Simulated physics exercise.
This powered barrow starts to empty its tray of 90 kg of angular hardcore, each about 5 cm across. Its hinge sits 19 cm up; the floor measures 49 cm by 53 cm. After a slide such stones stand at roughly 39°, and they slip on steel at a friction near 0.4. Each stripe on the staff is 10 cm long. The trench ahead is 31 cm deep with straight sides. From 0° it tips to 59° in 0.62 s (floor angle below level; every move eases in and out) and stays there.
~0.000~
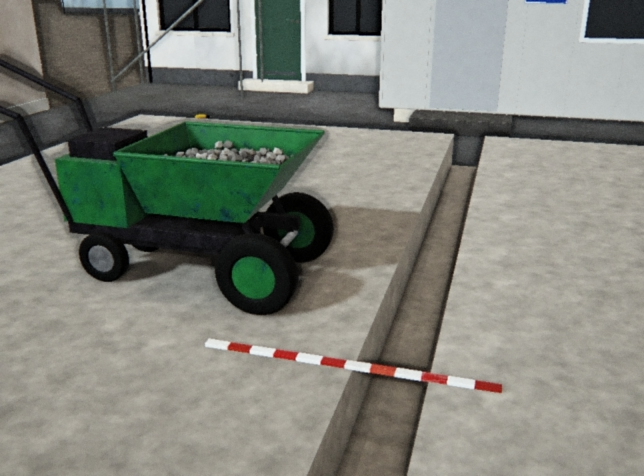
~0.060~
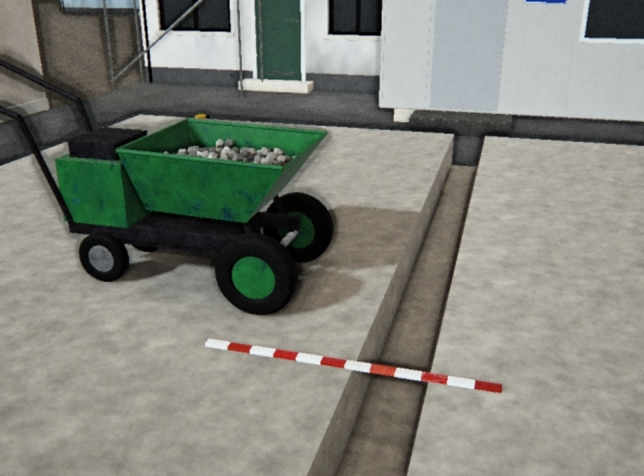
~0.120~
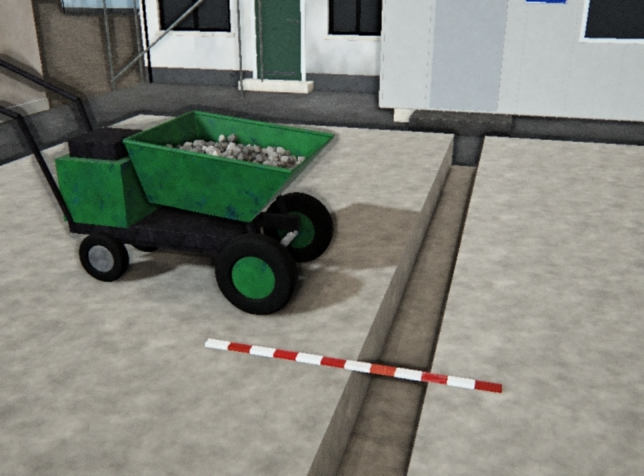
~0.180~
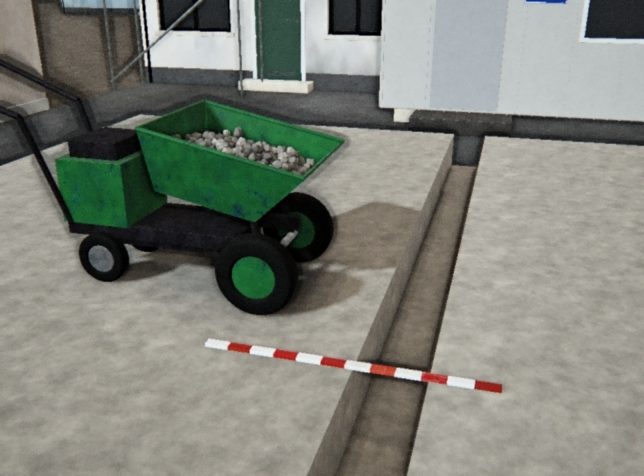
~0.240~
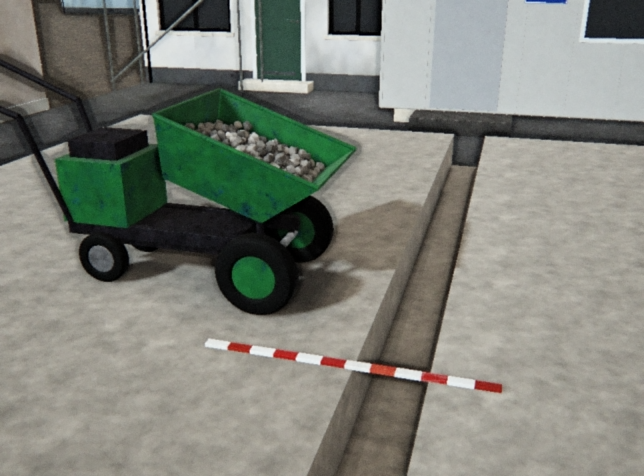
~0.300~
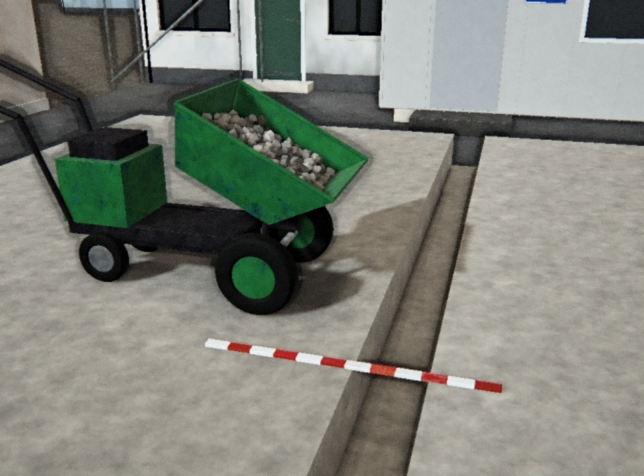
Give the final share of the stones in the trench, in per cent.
Roughly 26 per cent ends in the trench.
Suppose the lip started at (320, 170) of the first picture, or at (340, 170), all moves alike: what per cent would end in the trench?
Near 10 per cent from the first place, 0 from the second.
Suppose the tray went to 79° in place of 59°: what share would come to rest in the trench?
Then about 75 per cent.
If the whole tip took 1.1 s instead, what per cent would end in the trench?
Then about 15 per cent.
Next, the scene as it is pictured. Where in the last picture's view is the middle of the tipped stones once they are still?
Near (426, 352).
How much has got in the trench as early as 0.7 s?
About 5 per cent by then.
After 0.5 s the floor is at 49°; 100 % in the tray; the foremost stones are at (344, 207).
After 0.7 s the floor is at 59°; 97 % in the tray, 3 % in the trench; the foremost stones are at (407, 254).
After 1.1 s the floor is at 59°; 73 % in the tray, 20 % in the trench, 8 % past the trench; the foremost stones are at (504, 319).
After 3.0 s the floor is at 59°; 66 % in the tray, 26 % in the trench, 8 % past the trench; the foremost stones are at (557, 334).
